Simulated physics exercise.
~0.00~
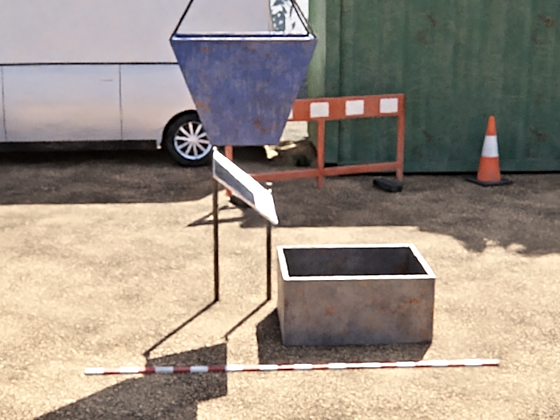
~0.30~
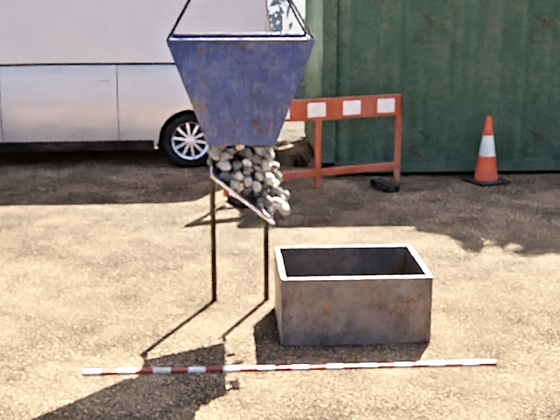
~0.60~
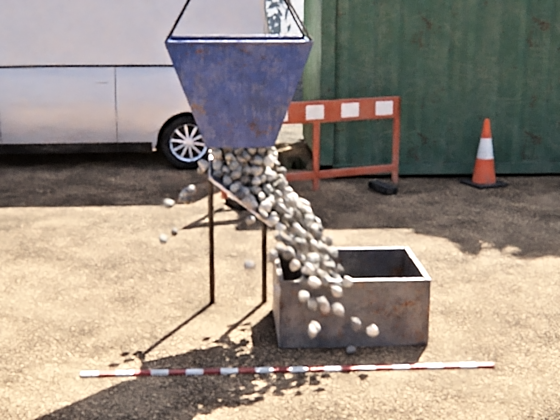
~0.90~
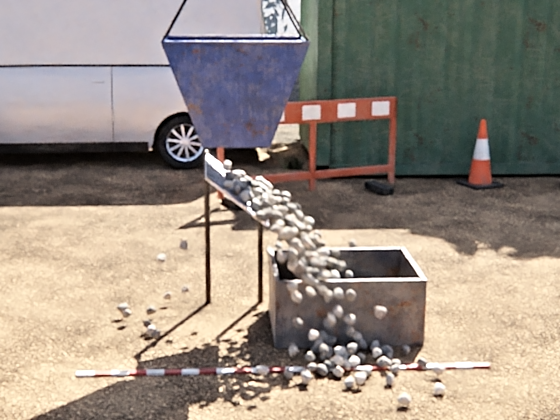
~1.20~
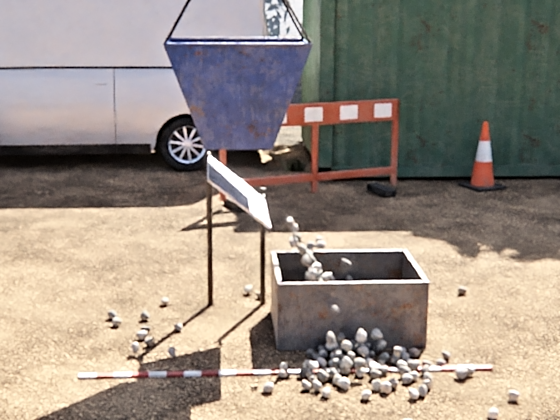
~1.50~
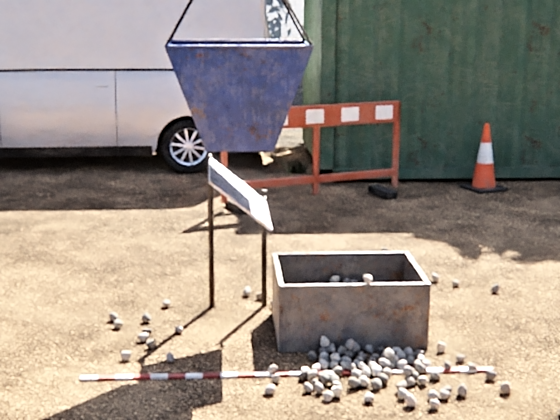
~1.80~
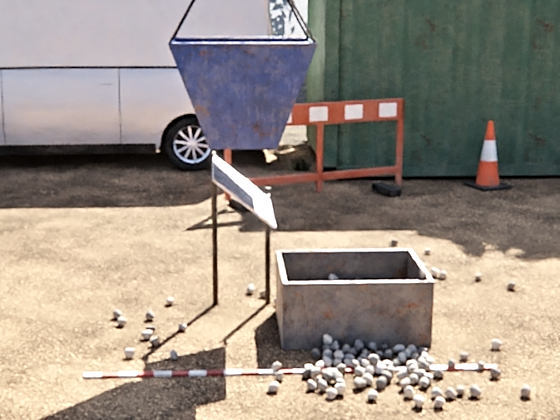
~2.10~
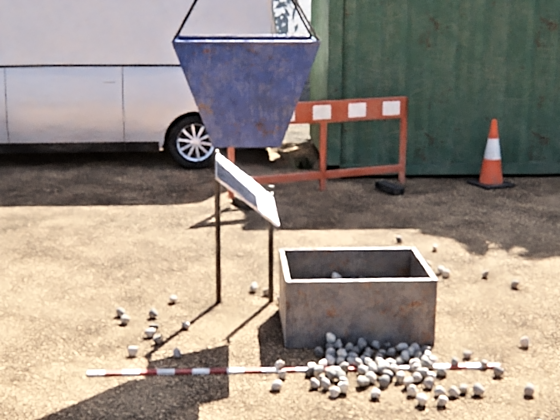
Round, pale stones pour from the bottom of a hanging blue skip onto a sloping metal chute and tumble right toward an open bin. Many drop inside, others spill to the ground in front and around it, and a few scatter left before all lie still.
